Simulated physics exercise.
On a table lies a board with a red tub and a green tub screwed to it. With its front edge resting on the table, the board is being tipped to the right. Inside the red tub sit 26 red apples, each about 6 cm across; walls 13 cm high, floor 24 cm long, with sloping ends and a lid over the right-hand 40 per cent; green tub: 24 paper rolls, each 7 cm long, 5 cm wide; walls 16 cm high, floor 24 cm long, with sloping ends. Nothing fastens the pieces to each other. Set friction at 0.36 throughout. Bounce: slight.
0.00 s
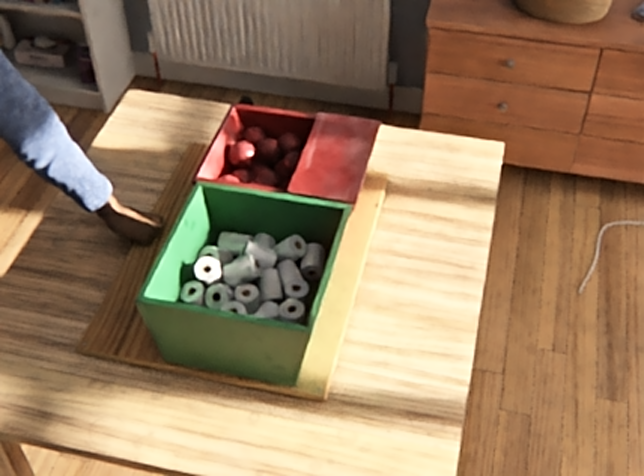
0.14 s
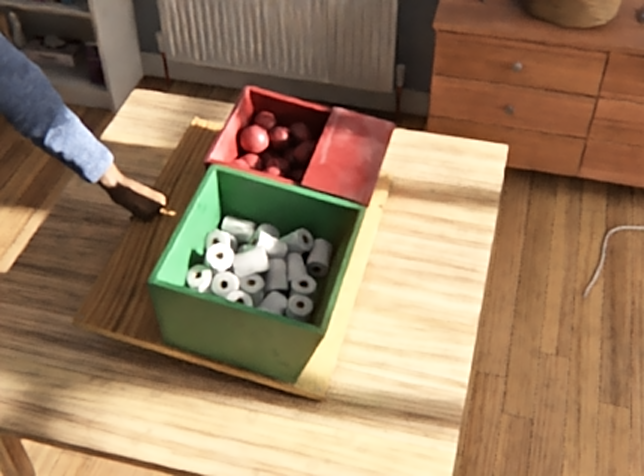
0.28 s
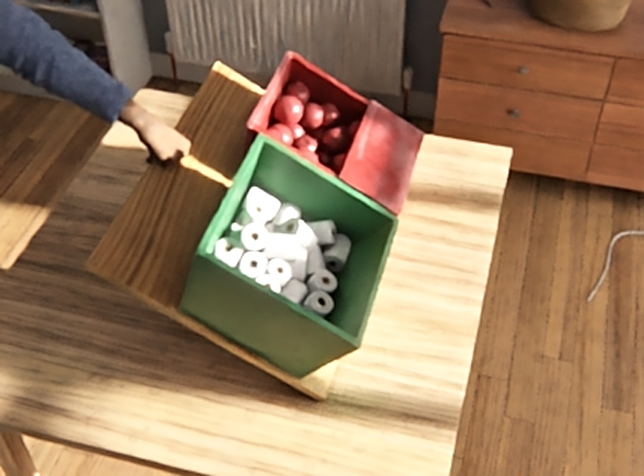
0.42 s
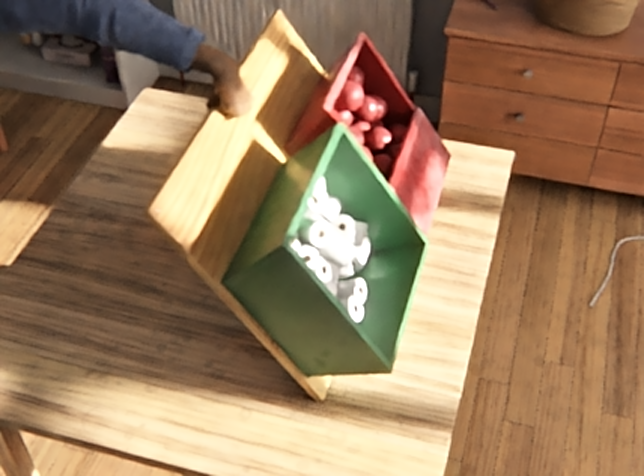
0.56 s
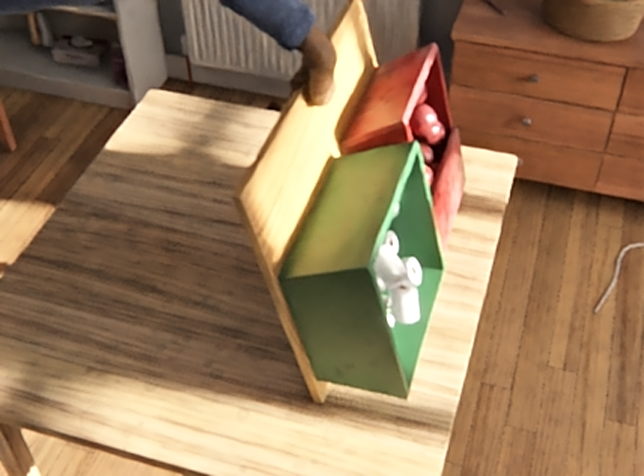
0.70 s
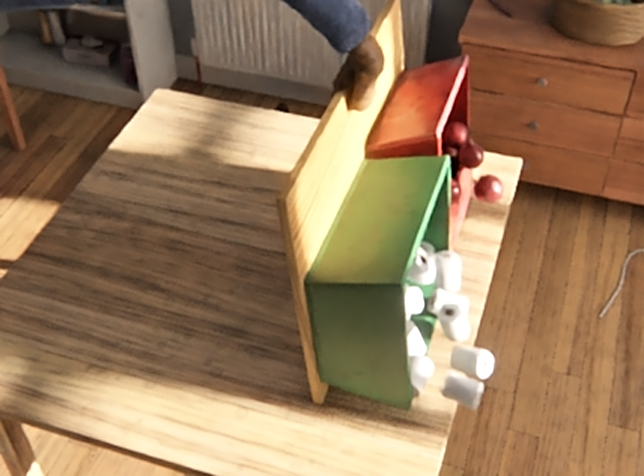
The clip shows a hand raising the left side of a wooden board on a table, tilting its attached green and red tubs rightward until the board is nearly upright and some white rolls and red balls tumble out.
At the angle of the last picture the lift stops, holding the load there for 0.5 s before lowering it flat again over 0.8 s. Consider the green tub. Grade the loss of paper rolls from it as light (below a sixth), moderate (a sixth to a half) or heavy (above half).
The loss is heavy.
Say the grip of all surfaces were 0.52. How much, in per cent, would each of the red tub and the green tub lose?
That would cost the red tub 20 and the green tub 80 per cent of the load.
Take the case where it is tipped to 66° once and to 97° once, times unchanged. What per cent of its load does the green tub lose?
Roughly 10 per cent, then roughly 100 per cent.
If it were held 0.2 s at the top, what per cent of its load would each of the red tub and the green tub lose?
That would cost red tub 20 per cent of its load and green tub 70 per cent.
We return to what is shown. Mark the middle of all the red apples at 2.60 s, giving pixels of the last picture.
(326, 194).
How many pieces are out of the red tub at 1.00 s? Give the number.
Roughly 5 for the red tub.
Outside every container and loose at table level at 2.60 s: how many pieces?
Count: Around 2.
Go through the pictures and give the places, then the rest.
In the first picture (each is followed by its nearest rim corner in this view), green tub, (306, 329); red tub (its farthest corner), (235, 105); 0° from level; none out.
The second picture shows green tub, (320, 330); red tub, (249, 88); 9° from level.
The third picture shows green tub, (356, 342); 30° from level.
The fourth picture shows green tub, (390, 366); 54° from level.
The fifth picture shows green tub, (408, 393); 75° from level.
The sixth picture shows green tub, (411, 404); 84° from level; 5 out, the lowest roll at (471, 361).
After 1.00 s, tilt 84°; red tub 21 in, 5 out and green tub 11 in, 13 out.
After 1.38 s, tilt 73°; red tub 21 in, 5 out and green tub 7 in, 17 out.
After 1.92 s, tilt 2°; red tub 20 in, 6 out and green tub 7 in, 17 out.
Final count (at 2.60 s), red tub 20 in, 6 out and green tub 7 in, 17 out. Asked share, 17 of 24, 71 per cent.
